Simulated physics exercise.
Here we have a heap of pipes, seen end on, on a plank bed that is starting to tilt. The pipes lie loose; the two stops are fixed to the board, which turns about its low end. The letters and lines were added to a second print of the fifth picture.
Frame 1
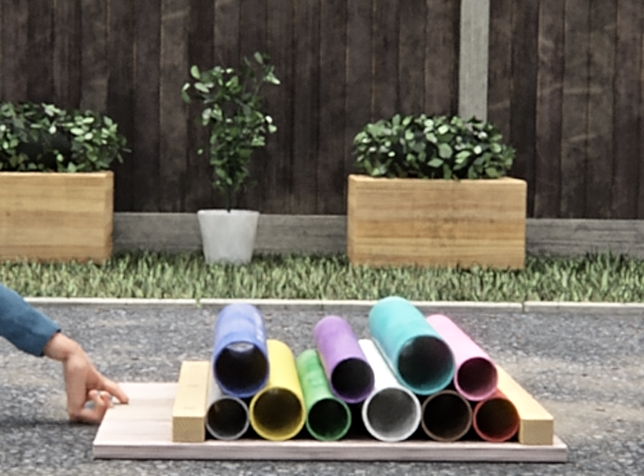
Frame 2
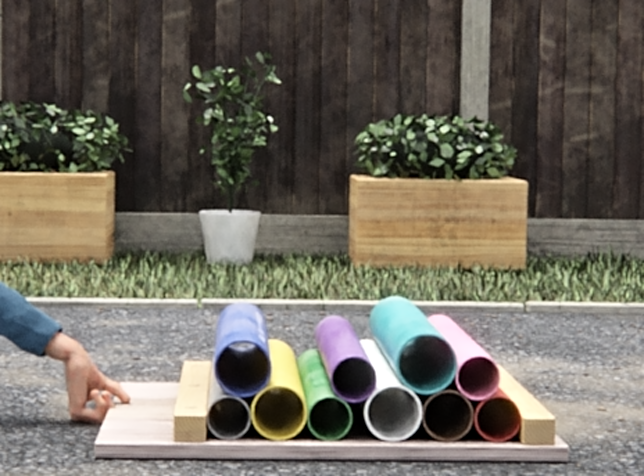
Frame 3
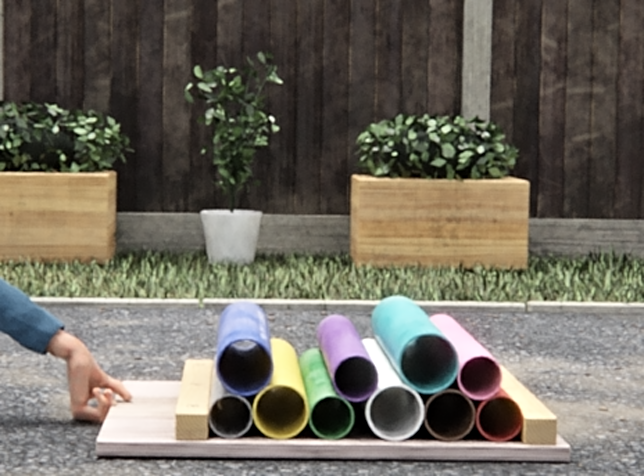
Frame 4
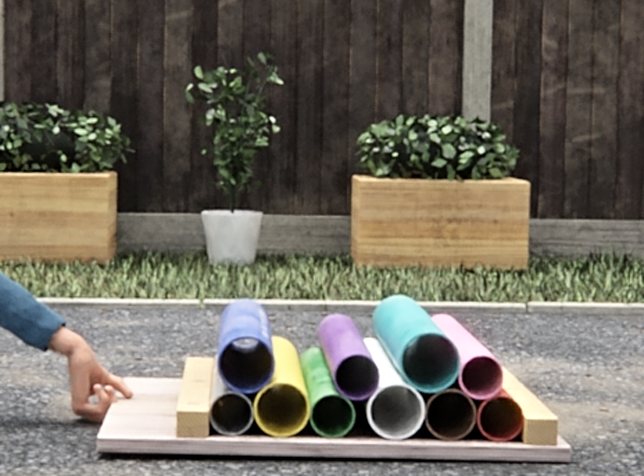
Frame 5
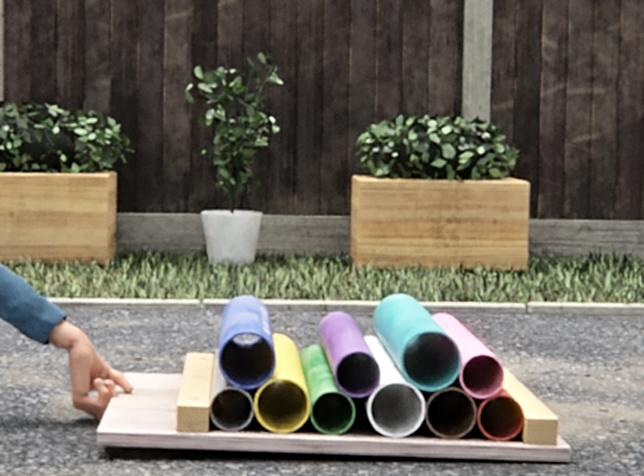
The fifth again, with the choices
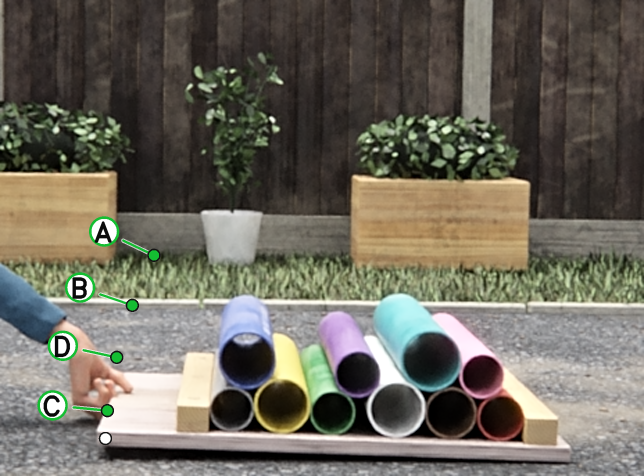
Beside a garden fence with planters, a hand slightly lifting the left end of a wooden board stacked with loose colourful pipes.
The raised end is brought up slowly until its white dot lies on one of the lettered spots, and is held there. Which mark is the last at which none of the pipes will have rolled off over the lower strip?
It can be raised to B.
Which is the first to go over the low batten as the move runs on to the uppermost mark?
The pink one.
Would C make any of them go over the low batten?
No, at C.
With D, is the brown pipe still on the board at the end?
The brown pipe: Yes.
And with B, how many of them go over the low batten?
The count is none.
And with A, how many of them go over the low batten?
It comes to two.
On the marked copy, A at (154, 256); B at (132, 305); C at (108, 411); D at (117, 357); the white dot at (105, 438).
With B. Early on, board at 13°.
Further on, board at 18°.
At the end, board at 18°, none over the low batten.
As for the rest, A two over the low batten (pink, turquoise); C none over the low batten; D none over the low batten.
